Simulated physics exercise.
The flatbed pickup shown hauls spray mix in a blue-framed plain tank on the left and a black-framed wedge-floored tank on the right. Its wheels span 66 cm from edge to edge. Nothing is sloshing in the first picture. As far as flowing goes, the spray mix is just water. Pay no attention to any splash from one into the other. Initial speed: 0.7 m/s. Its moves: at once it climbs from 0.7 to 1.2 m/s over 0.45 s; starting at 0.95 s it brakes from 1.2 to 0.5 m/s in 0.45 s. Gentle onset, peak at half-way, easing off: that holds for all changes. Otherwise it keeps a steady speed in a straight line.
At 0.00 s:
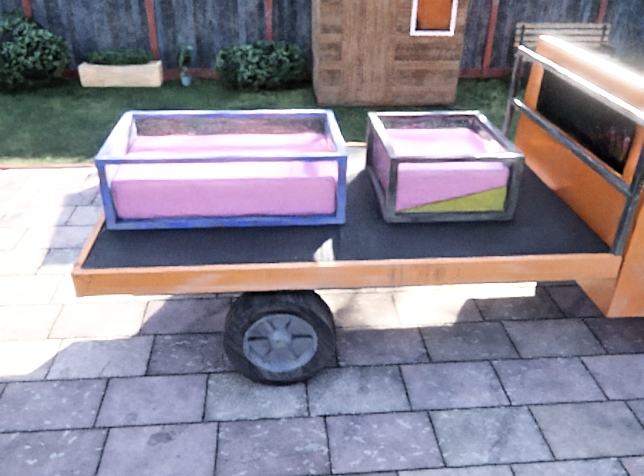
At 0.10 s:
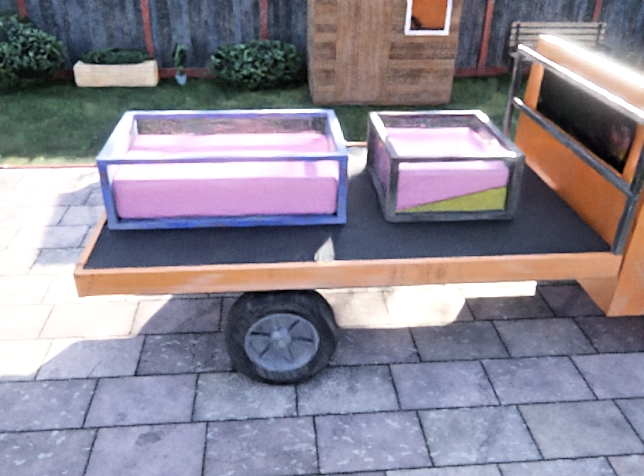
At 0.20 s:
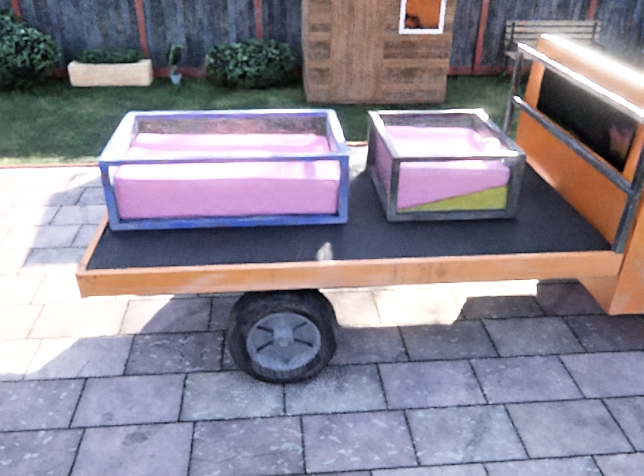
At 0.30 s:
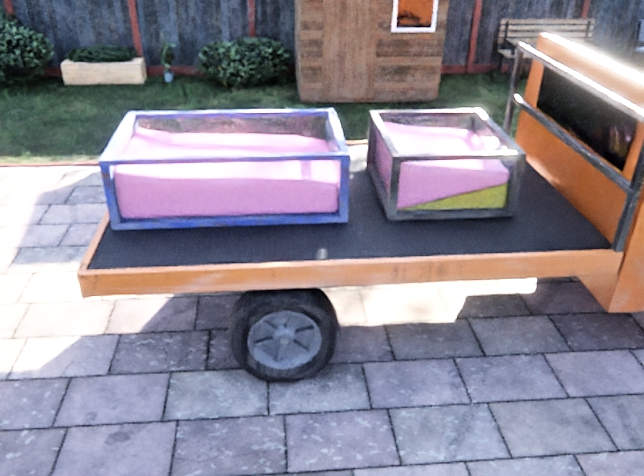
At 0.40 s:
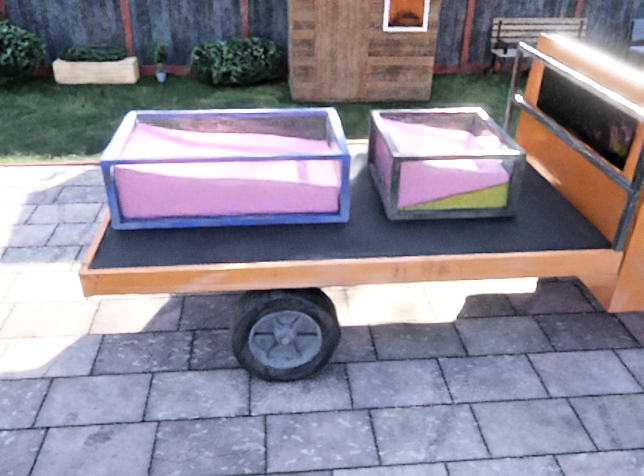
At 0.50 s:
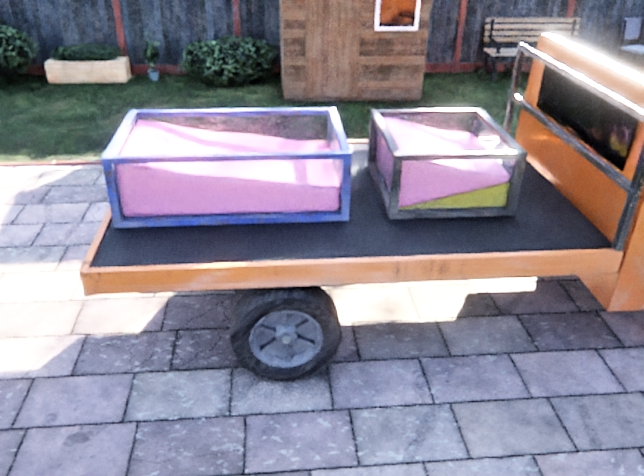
In a paved yard by a wooden fence, an orange flatbed truck rolled slowly to the right, and the pink liquid in its blue-framed and black-framed tanks gradually sloped, higher toward the left.
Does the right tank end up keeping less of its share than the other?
No, the left one does.
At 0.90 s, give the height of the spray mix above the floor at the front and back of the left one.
The surface sits near 20 cm in front and near 28 cm at the rear.
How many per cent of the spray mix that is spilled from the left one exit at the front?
It comes to about 60 per cent of the spill.
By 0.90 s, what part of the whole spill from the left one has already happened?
Roughly 0 per cent by then.
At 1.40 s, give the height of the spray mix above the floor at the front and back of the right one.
Close to 36 cm in front, close to 18 cm behind.
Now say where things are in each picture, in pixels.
Left tank, front level (323, 172), back level (126, 175); right tank, front level (495, 164), back level (406, 166); the front is on the right, levels are read along the near walls, in the first picture.
Left tank, front level (324, 171), back level (128, 175); right tank, front level (495, 163), back level (407, 165), in the second picture.
Left tank, front level (325, 173), back level (129, 174); right tank, front level (496, 164), back level (408, 164), in the third picture.
Left tank, front level (326, 177), back level (129, 169); right tank, front level (495, 166), in the fourth picture.
Left tank, front level (326, 181); right tank, front level (495, 169), in the fifth picture.
Left tank, front level (327, 182); right tank, front level (496, 170), in the sixth picture.
By 0.90 s the left one has lost nothing (front 20 cm, back 29 cm); the right one has lost nothing (front 32 cm, back 25 cm).
By 1.40 s the left one has lost nothing (front 54 cm, back 12 cm); the right one has lost nothing (front 36 cm, back 18 cm).
By 1.90 s the left one has lost 3 per cent, over the front (front 32 cm, back 11 cm); the right one has lost nothing (front 23 cm, back 38 cm).
By 4.39 s the left one has lost 9 per cent, over the front and the back, a little elsewhere; the right one has lost nothing.
